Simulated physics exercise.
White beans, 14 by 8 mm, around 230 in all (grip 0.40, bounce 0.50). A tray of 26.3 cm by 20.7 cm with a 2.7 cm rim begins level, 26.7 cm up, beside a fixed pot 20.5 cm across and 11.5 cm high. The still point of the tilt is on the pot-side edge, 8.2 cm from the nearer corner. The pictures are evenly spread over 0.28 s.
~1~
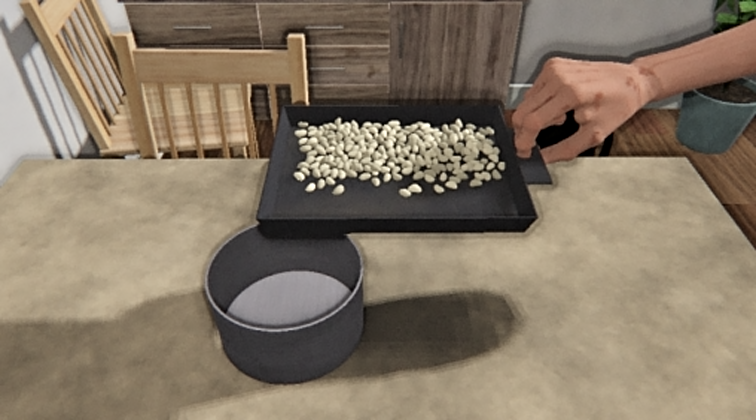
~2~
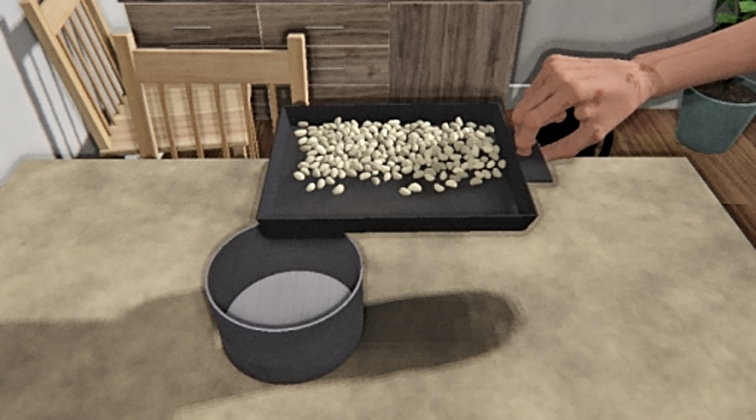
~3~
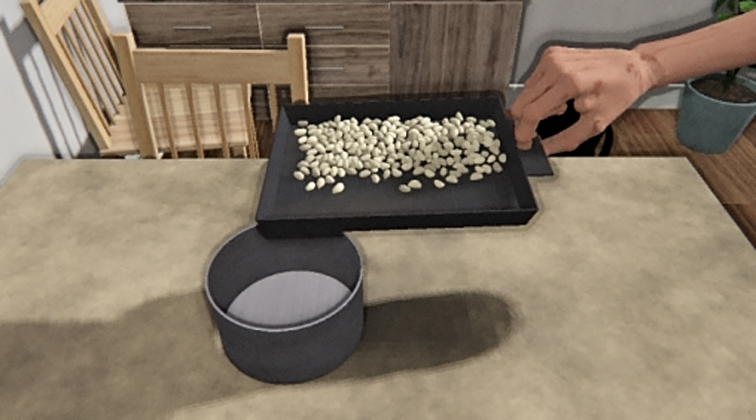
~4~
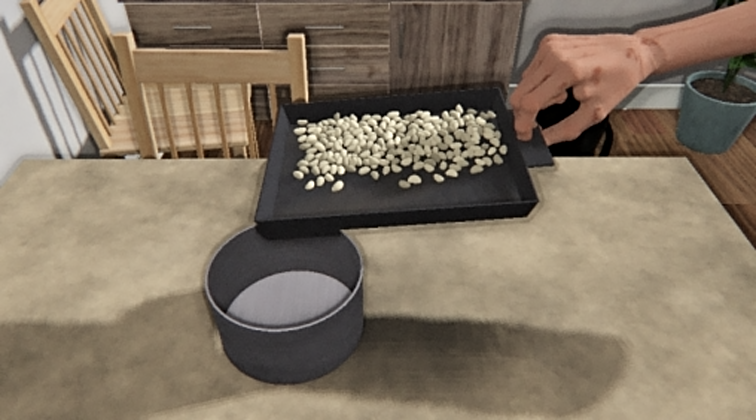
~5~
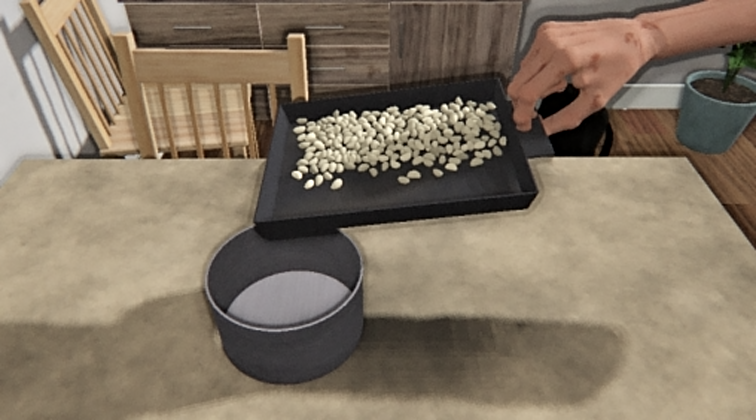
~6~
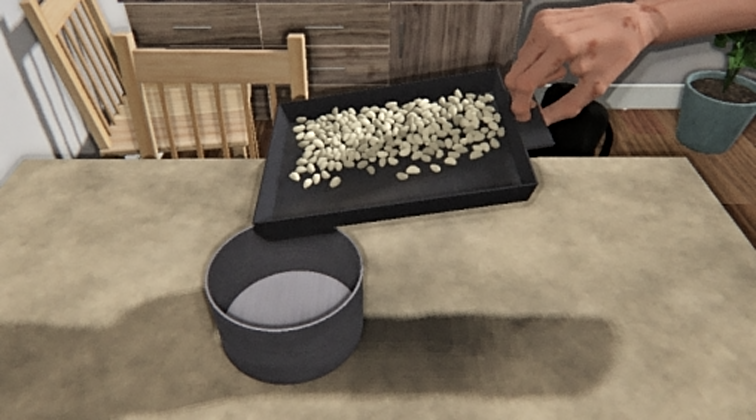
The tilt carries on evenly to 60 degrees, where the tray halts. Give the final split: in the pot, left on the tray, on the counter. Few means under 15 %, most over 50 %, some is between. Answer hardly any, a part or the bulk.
Pot: Hardly any, tray: The bulk, counter: Hardly any.
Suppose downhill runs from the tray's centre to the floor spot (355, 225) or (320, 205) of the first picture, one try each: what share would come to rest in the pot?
About 0 and 0 per cent.
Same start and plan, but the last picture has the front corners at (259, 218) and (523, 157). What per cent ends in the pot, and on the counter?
Pot 15, counter 5.
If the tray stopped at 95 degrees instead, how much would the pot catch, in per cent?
Then about 70 per cent.
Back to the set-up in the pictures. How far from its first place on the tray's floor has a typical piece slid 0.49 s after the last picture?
Some 5 cm.
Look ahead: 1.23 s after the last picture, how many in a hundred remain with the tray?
About 95 per cent.
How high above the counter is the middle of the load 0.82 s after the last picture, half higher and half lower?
Roughly 30 cm.
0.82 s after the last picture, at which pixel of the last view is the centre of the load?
Around (289, 157).
Then, 0.49 s after the last picture, tilt 34 degrees; the tray holds 100 %, the pot 0 %.
Then, 0.82 s after the last picture, tilt 50 degrees; the tray holds 100 %, the pot 0 %.
Then, 1.23 s after the last picture, tilt 60 degrees; the tray holds 95 %, the pot 0 %.
In the end, pot 0 %, tray 95 %, counter 5 %.
